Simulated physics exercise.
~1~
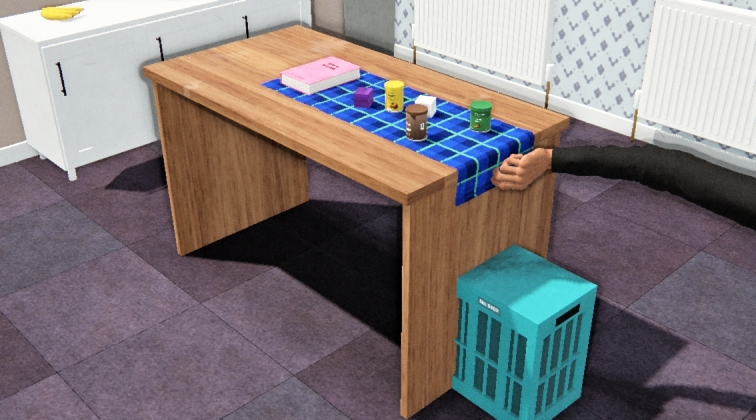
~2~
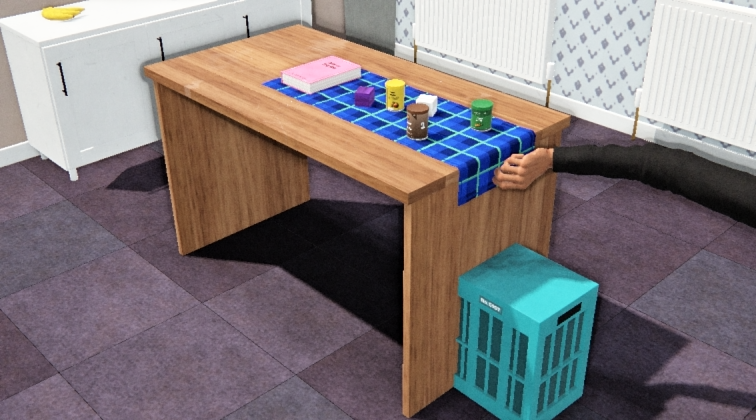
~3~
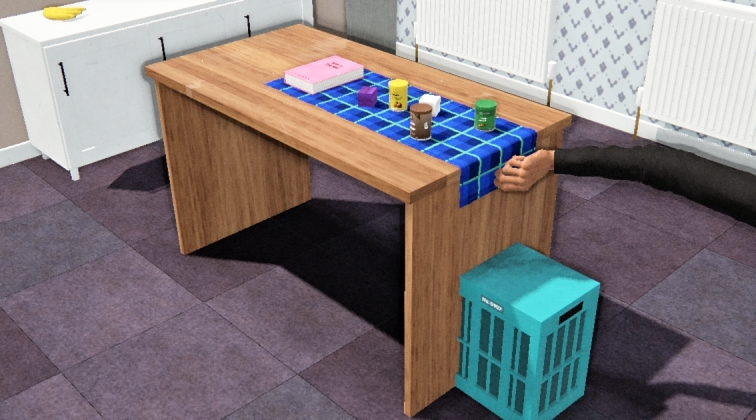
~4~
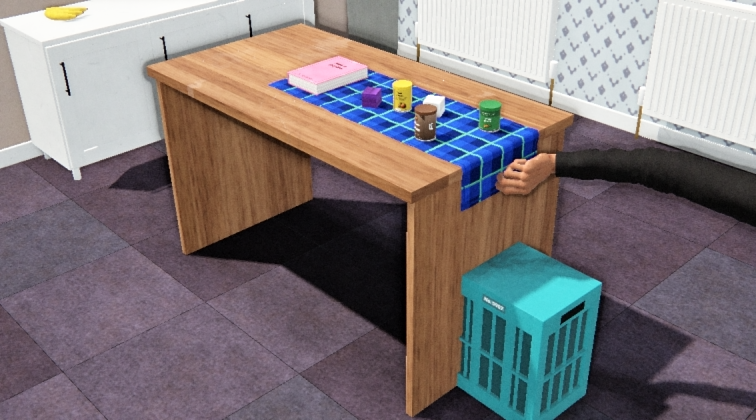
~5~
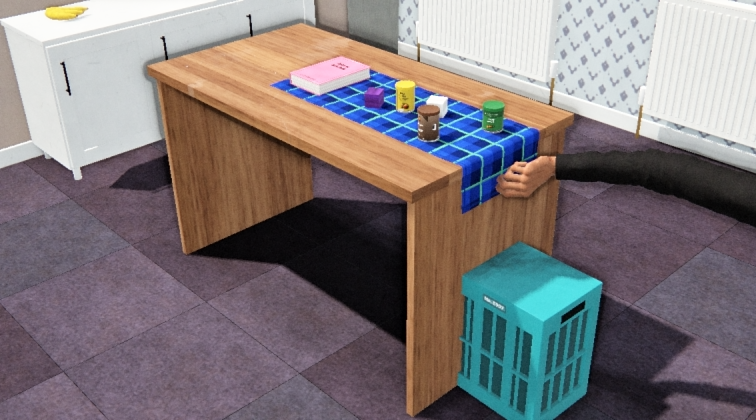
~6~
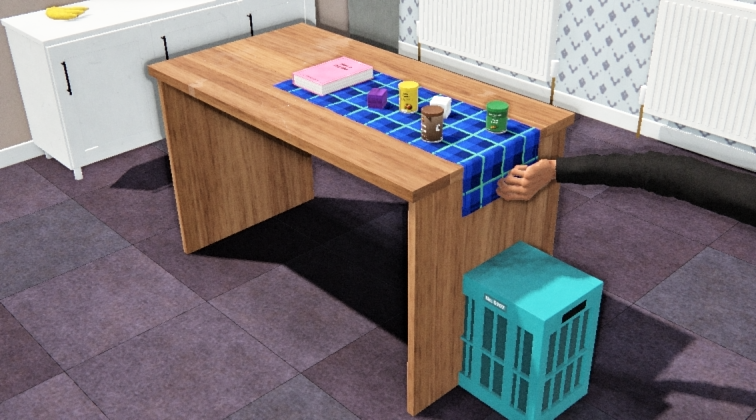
In a tiled room, a hand slowly drawing a checked blue cloth and the items on it slightly rightward along a wooden table.
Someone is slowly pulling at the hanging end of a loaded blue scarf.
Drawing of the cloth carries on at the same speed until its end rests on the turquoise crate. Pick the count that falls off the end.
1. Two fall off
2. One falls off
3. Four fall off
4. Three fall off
1, two fall off.
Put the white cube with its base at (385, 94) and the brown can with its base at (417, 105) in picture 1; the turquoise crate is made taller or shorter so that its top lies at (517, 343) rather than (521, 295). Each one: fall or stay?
Note: White cube kept on top; brown can lost.
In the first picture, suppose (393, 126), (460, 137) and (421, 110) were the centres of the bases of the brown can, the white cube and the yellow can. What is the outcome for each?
The brown can holds on, the white cube falls, the yellow can survives.
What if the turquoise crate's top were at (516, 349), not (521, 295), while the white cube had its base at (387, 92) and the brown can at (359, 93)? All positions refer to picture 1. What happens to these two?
In the end the white cube is still on top and the brown can is still on top.
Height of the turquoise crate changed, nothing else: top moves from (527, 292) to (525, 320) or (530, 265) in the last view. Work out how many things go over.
Totals 3, 1.
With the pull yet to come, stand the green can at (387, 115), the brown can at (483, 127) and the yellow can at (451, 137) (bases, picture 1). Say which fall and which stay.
Outcome: Green can is still in place, brown can is gone, yellow can is gone.
Early on, hem near (499, 218); all still up.
Midway, hem near (499, 237); green can gone.
Near the end, hem on the crate; green can and brown can gone.
Finally, hem on the crate; green can and brown can gone. The count of fallen things is two.
